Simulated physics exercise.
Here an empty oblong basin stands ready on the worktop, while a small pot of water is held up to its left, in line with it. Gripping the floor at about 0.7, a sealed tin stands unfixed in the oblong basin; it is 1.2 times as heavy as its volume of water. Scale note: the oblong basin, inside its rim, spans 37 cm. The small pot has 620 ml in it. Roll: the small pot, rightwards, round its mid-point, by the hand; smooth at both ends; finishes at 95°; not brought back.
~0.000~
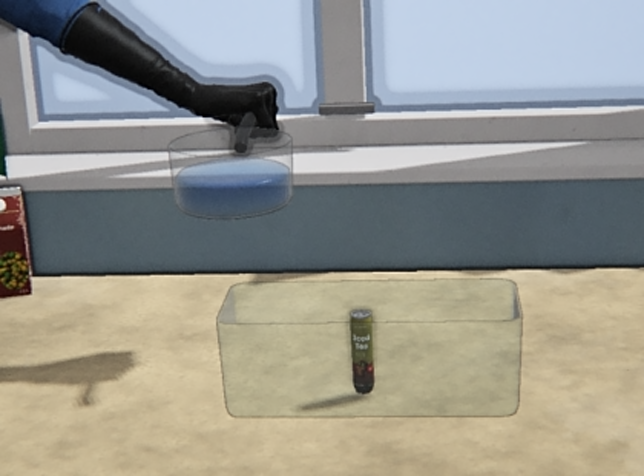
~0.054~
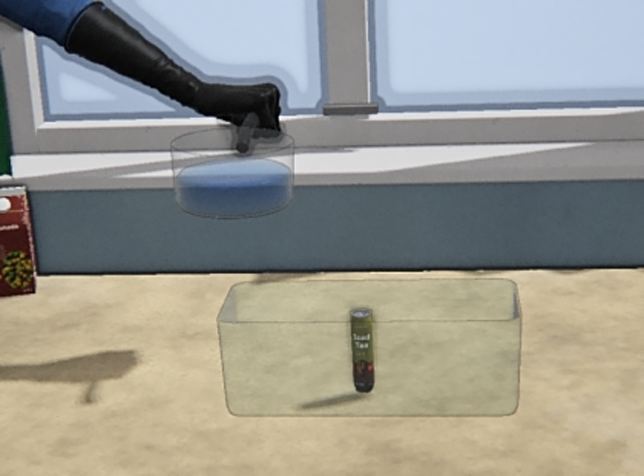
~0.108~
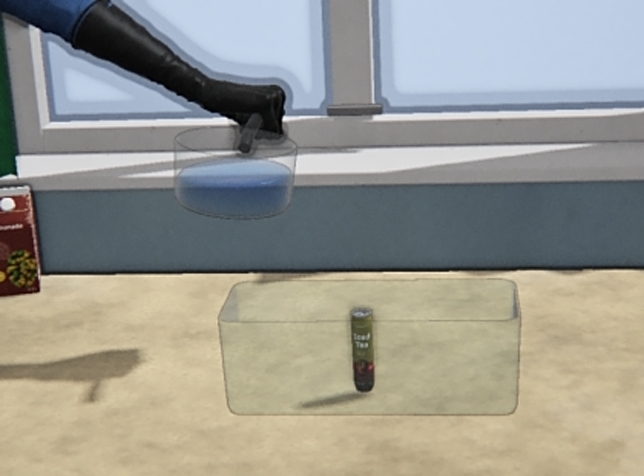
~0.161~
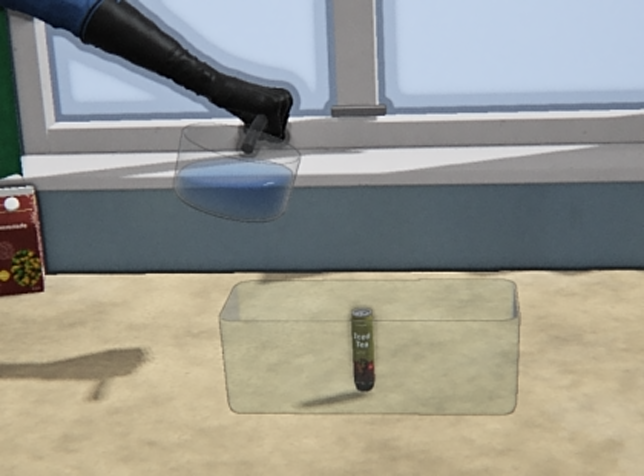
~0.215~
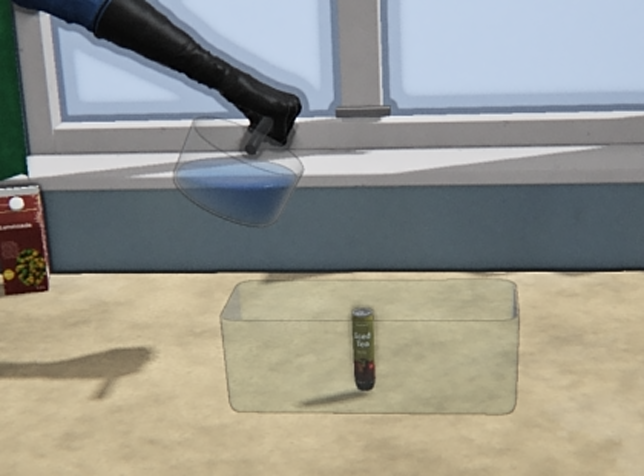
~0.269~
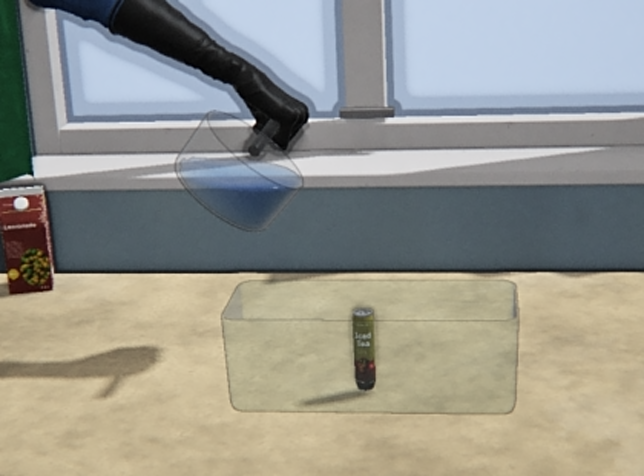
A black-gloved hand holds a small clear pot of blue water above and to the left of an empty see-through oblong basin on the worktop, keeping it almost level at first. The hand then tilts the pot steadily rightward, its right rim dipping steeply while the water stays inside.
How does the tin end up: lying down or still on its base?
It ends up lying down.
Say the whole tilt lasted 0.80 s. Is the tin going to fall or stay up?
The tin stays on its base.
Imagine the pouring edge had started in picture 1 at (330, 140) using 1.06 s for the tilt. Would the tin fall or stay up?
After that, the tin stays vertical.
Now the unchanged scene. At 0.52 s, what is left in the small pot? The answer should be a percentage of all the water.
Around 36 in a hundred.
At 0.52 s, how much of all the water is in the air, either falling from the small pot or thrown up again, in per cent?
Estimate: About 50 % of all of it.
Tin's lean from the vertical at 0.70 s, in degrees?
It sits at roughly 5°.
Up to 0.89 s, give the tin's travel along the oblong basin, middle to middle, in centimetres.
Around 4 cm.
Then, 0.52 s in, the tilt is 91° and 36 per cent is still to pour; the tin stands where it began.
Then, 0.70 s in, the tilt is 95° and 15 per cent is still to pour; the tin stands 1 cm from where it began.
Then, 0.89 s in, the tilt is 95° and 4 per cent is still to pour; the tin leans 27°.
Then, 1.10 s in, the tilt is 95° and 1 per cent is still to pour; the tin lies on its side.
Finally, the tin lies on its side.
